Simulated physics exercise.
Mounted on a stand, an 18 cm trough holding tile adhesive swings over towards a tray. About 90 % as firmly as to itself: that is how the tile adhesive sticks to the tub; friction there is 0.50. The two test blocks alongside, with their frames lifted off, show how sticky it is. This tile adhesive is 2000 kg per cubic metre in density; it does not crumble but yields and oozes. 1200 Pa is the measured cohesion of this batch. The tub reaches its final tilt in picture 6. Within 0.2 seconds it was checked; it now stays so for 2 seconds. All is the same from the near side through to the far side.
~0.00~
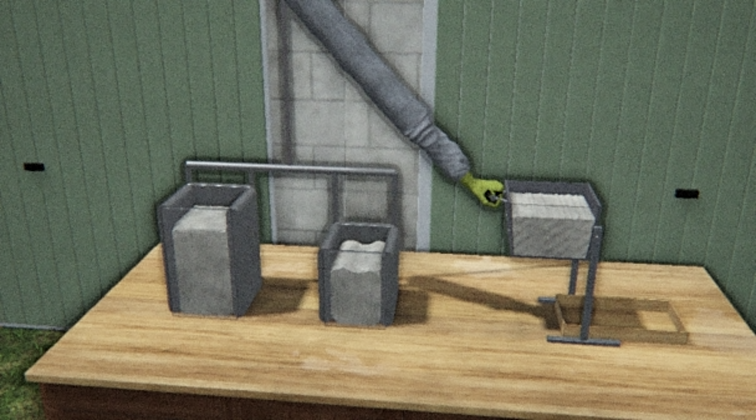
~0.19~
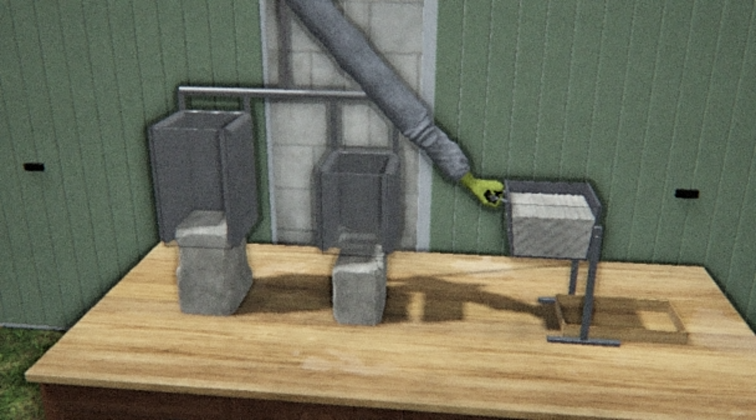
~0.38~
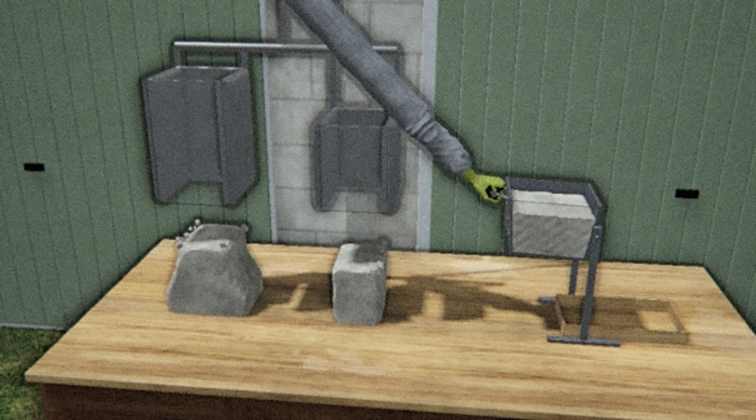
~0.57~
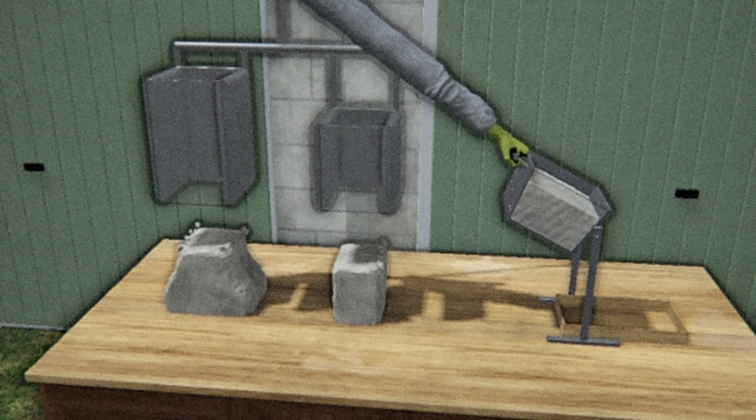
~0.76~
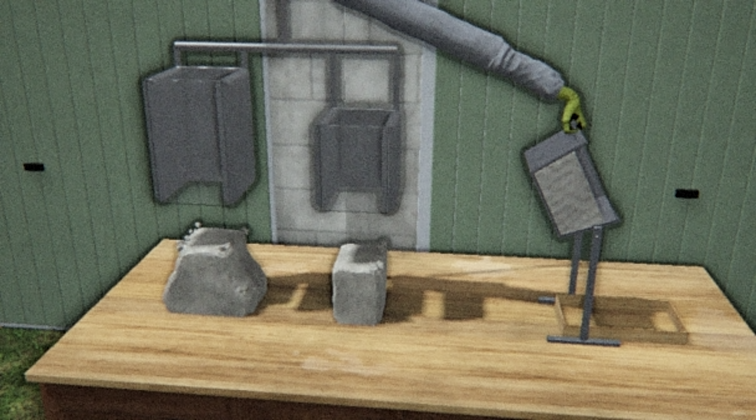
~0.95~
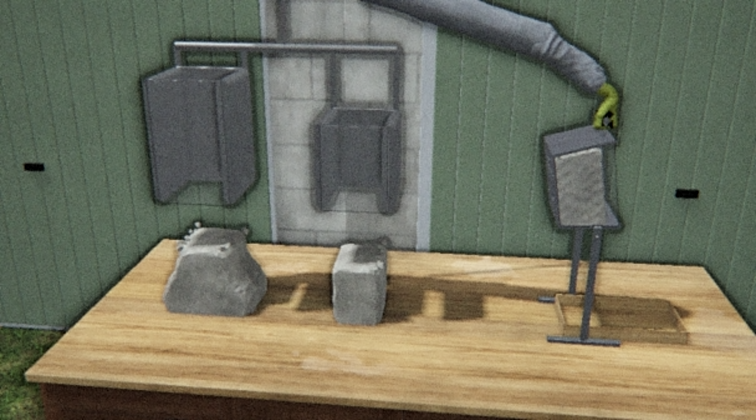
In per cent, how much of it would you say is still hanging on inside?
I would say around 100 percent.
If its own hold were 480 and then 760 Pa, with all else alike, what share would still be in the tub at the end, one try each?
In order: Around 55 % and around 65 %.
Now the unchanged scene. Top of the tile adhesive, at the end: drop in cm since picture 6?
Roughly 0 cm.
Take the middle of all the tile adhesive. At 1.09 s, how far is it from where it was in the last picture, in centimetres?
0 cm.
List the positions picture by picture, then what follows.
In the first picture, handle-side rim at (512, 203), tilt 0 degrees; highest point of the tile adhesive at (565, 218); test blocks 35 cm, 23 cm high (left to right).
In the second picture, handle-side rim at (512, 203), tilt 0 degrees; highest point of the tile adhesive at (565, 218); test blocks 33 cm, 23 cm high (left to right).
In the third picture, handle-side rim at (513, 200), tilt 2 degrees; highest point of the tile adhesive at (517, 213); test blocks 27 cm, 23 cm high (left to right).
In the fourth picture, handle-side rim at (535, 169), tilt 27 degrees; highest point of the tile adhesive at (533, 183); test blocks 26 cm, 23 cm high (left to right).
In the fifth picture, handle-side rim at (587, 144), tilt 63 degrees; highest point of the tile adhesive at (576, 154); test blocks 26 cm, 23 cm high (left to right).
In the sixth picture, handle-side rim at (615, 143), tilt 80 degrees; highest point of the tile adhesive at (598, 150); test blocks 26 cm, 23 cm high (left to right).
By 1.09 s, the tub is at 80 degrees and holds 100 %.
By 1.26 s, the tub is at 80 degrees and holds 100 %.
By 1.43 s, the tub is at 80 degrees and holds 100 %.
By 1.60 s, the tub is at 80 degrees and holds 100 %.
By 2.95 s, at the end, the tub is at 80 degrees and holds 100 %.
